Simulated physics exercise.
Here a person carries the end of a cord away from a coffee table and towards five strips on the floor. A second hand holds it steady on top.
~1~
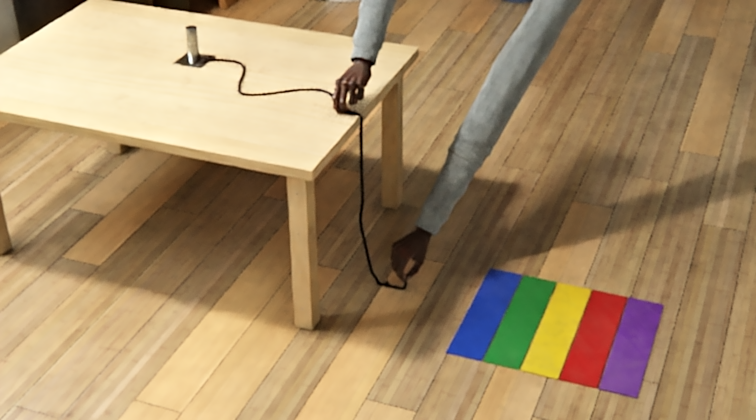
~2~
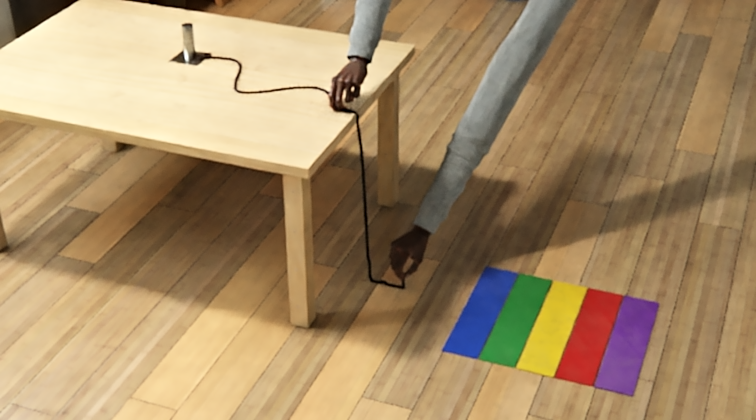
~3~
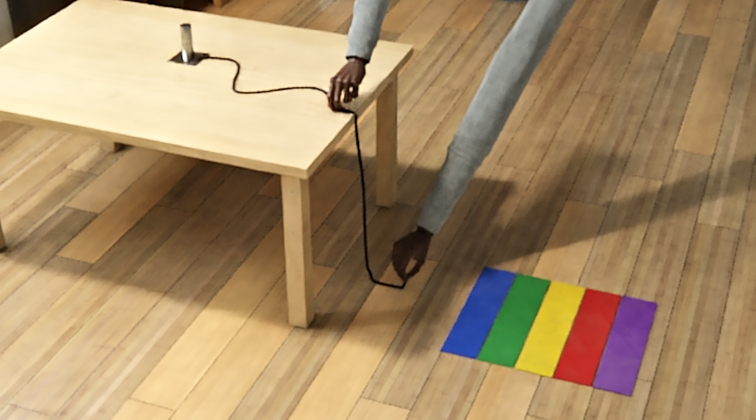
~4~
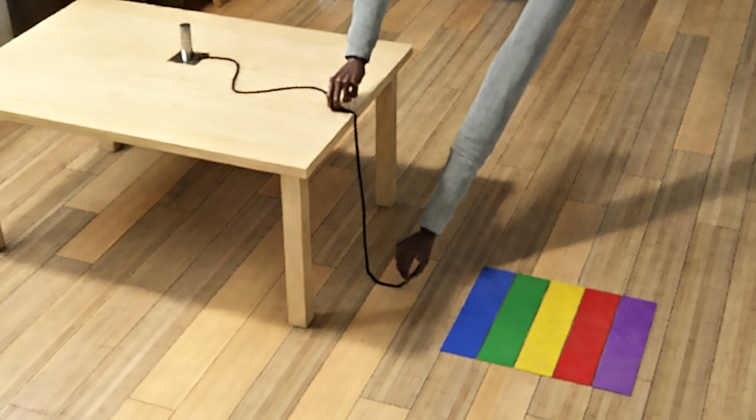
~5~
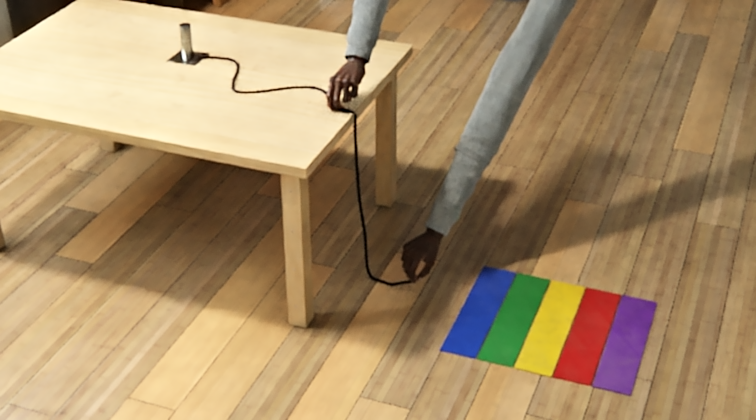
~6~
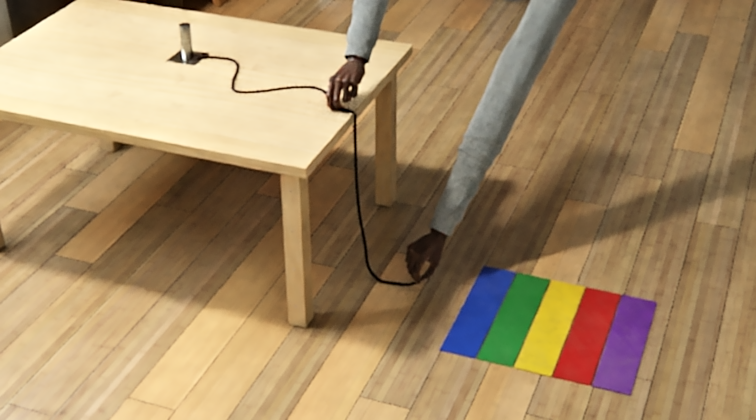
A hand holding the end of a dark cord crept slightly right, low over the wooden floor near five coloured strips, while the other hand stayed by the table's edge, where the cord hung down.
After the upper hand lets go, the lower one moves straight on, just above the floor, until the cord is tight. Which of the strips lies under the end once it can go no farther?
The red one.
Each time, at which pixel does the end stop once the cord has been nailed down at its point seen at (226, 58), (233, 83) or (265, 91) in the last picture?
(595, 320), (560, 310), (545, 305).
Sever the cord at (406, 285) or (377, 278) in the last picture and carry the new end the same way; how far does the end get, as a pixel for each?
(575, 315) and (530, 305).
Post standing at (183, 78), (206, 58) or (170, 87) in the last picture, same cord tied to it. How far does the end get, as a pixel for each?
Close to (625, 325), (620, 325) and (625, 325) in that order.
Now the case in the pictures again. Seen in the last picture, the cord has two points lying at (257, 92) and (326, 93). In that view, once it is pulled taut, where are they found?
Final positions are (305, 89) and (367, 114), in that order.
Early on, end near (531, 304); over green.
Midway, end near (573, 314); over red.
At the end of the slack, end near (598, 319); over red. Over red.
